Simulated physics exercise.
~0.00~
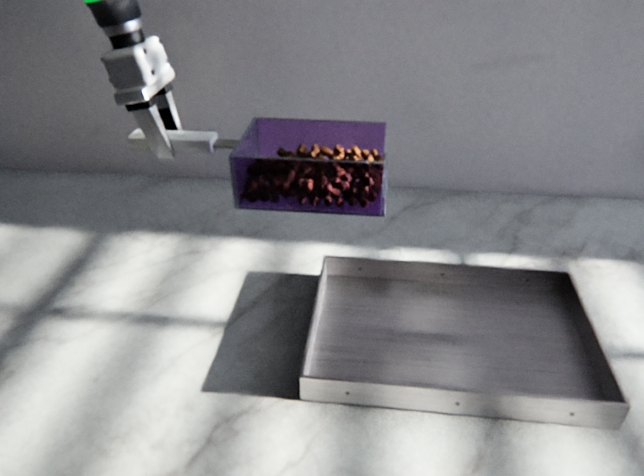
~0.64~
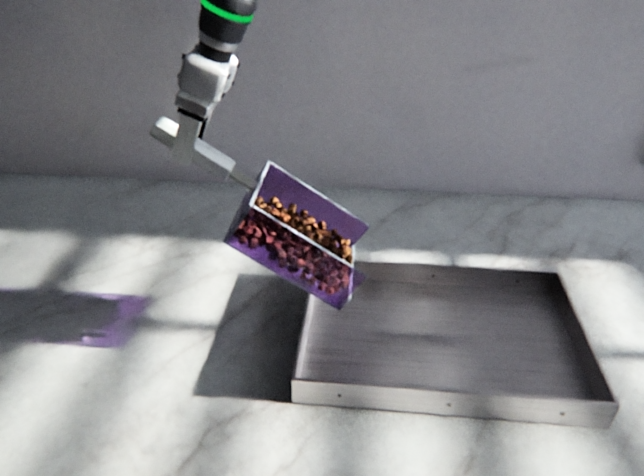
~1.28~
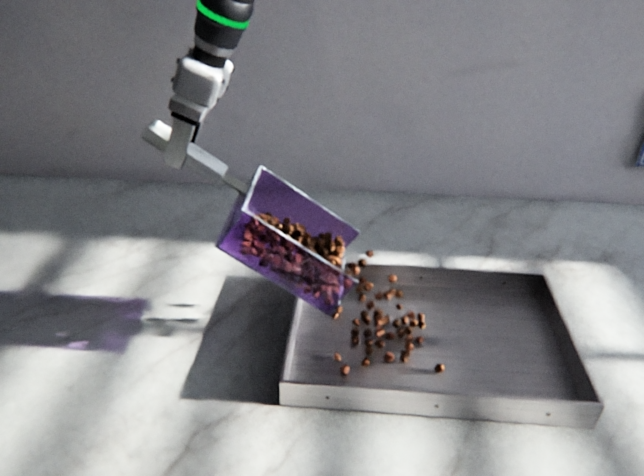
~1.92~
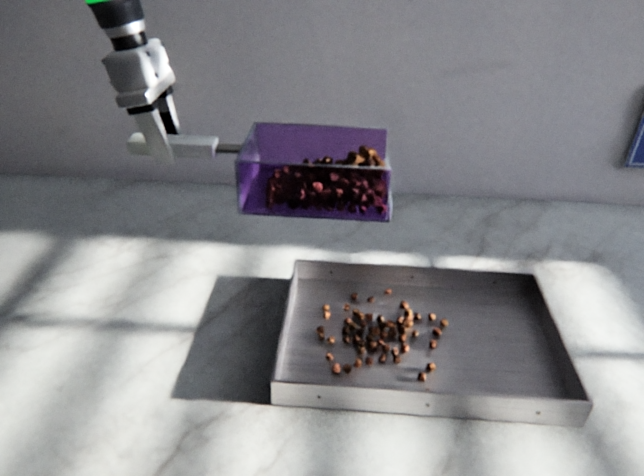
Above a marble surface, a gripper tilts a purple box, spills some pellets into a tray, and levels it.
